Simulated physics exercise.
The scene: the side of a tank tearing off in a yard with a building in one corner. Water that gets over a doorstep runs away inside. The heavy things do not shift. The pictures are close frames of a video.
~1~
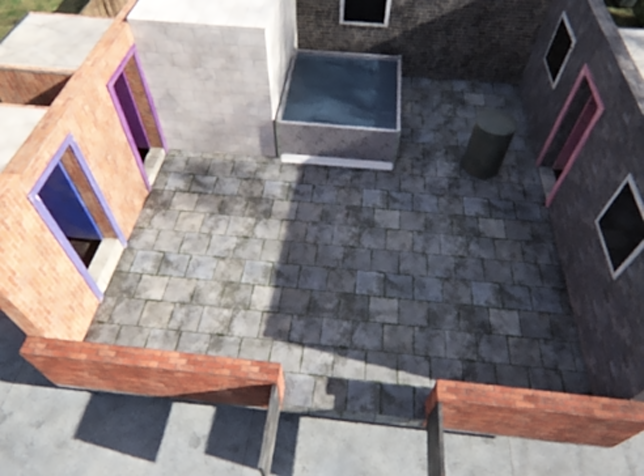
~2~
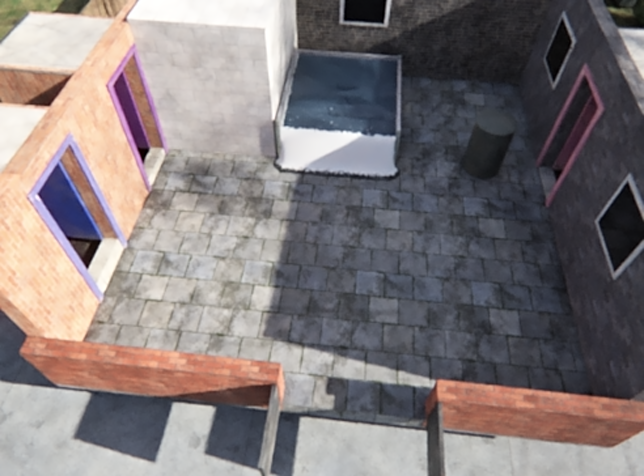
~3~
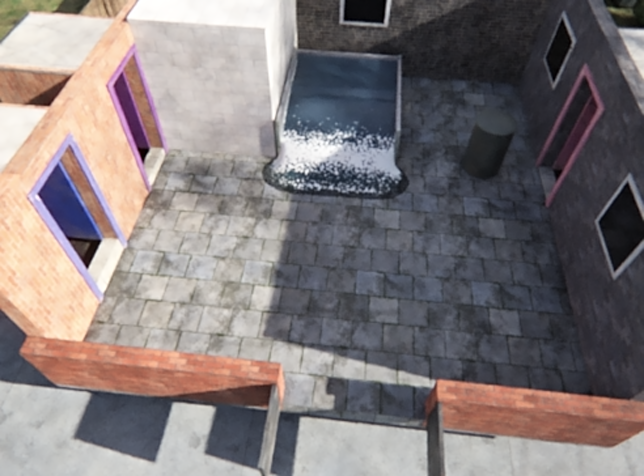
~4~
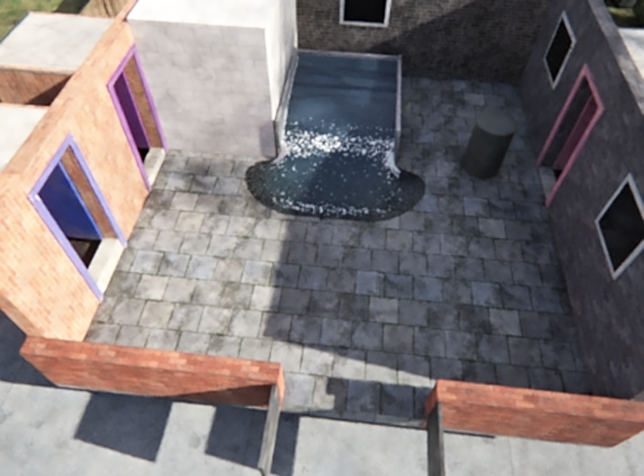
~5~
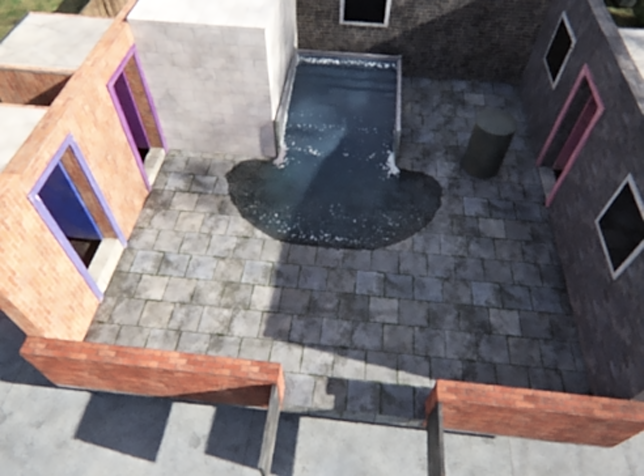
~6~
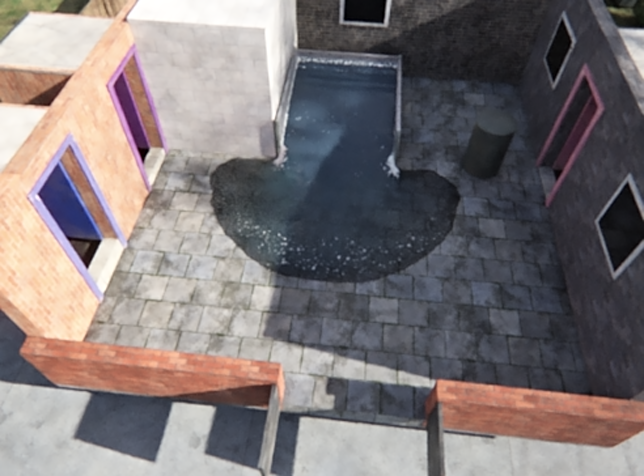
The footage shows a walled, paved yard with a rectangular water tank beside a pale block; the tank's near side gives way, and water pours out, spreading across the paving toward the low brick wall in a widening, rounded dark pool.
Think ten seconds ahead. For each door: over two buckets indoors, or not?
One by one: The pink door stays under that; the blue door stays under that; the purple door stays under that.
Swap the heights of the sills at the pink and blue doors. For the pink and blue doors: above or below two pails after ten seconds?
My reading: Pink door lets less in; blue door passes that mark.
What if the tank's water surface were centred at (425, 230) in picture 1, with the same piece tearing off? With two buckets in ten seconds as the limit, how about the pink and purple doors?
My reading: Pink goes over; purple keeps below it.
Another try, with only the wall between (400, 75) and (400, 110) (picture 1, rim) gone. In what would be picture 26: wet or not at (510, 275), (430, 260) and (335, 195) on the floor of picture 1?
One after the other: Flooded, covered, dry.
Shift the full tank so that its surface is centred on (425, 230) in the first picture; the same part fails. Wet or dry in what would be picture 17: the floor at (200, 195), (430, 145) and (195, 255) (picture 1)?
One after the other: Clear, no water, no water.
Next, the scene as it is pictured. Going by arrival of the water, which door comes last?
That is the pink one.
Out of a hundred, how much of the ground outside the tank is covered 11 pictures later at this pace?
Some 65 per cent.
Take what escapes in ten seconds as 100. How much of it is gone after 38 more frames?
Roughly 75 per cent.
A moment on, water covers 50 % of the floor; the pink door not reached, the blue door not reached, the purple door not reached.
Next, water covers 65 % of the floor; the pink door not reached, the blue door wet at the sill, nothing in, the purple door wet at the sill, nothing in.
Then, water covers 65 % of the floor; the pink door not reached, the blue door wet at the sill, nothing in, the purple door wet at the sill, nothing in.
Later, water covers 75 % of the floor; the pink door wet at the sill, nothing in, the blue door wet at the sill, nothing in, the purple door wet at the sill, nothing in.
In the end, water covers 90 % of the floor; the pink door wet at the sill, nothing in, the blue door wet at the sill, nothing in, the purple door under two buckets in.
